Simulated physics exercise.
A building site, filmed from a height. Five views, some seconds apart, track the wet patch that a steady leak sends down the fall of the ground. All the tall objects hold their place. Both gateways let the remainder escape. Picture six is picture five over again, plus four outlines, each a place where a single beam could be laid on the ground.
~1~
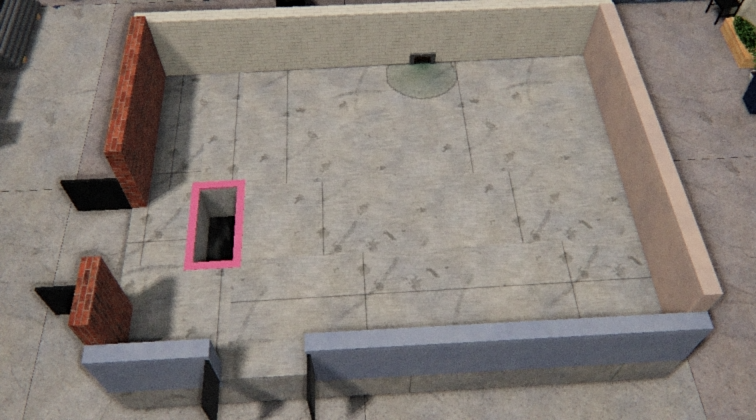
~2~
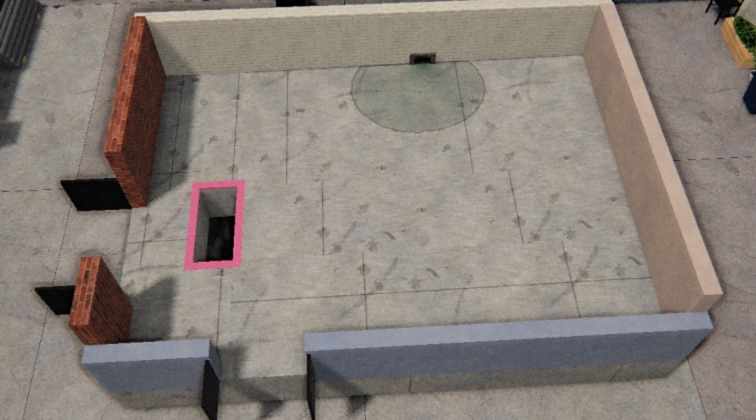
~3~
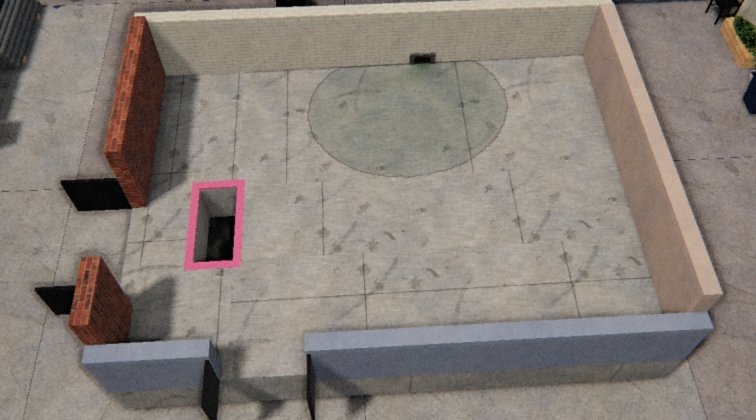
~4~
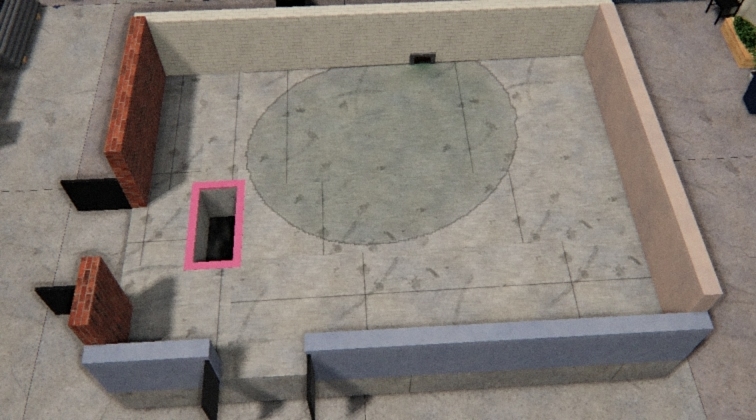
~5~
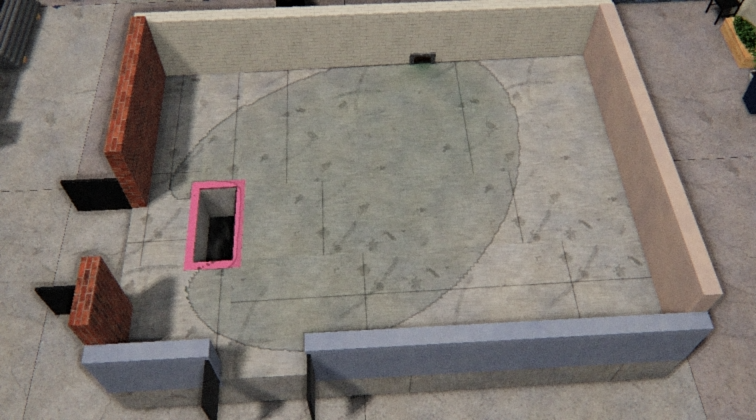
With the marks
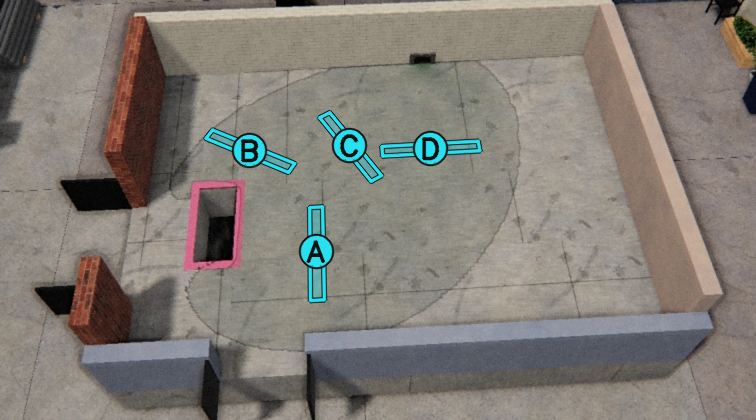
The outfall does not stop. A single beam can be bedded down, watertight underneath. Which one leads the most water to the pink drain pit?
D.
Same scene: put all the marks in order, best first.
The order is D, A, B, C.
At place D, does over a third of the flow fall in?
Yes, it does.
On the marked copy, A from (317, 300) to (316, 207); B from (209, 134) to (291, 167); C from (324, 115) to (376, 178); D from (382, 151) to (479, 145).
For place A, about 33 % of the stream goes into the pink drain pit, about 66 % out by the gates.
For place B, about 23 % of the stream goes into the pink drain pit, about 77 % out by the gates.
For place C, about 17 % of the stream goes into the pink drain pit, about 83 % out by the gates.
For place D, about 48 % of the stream goes into the pink drain pit, about 51 % out by the gates.
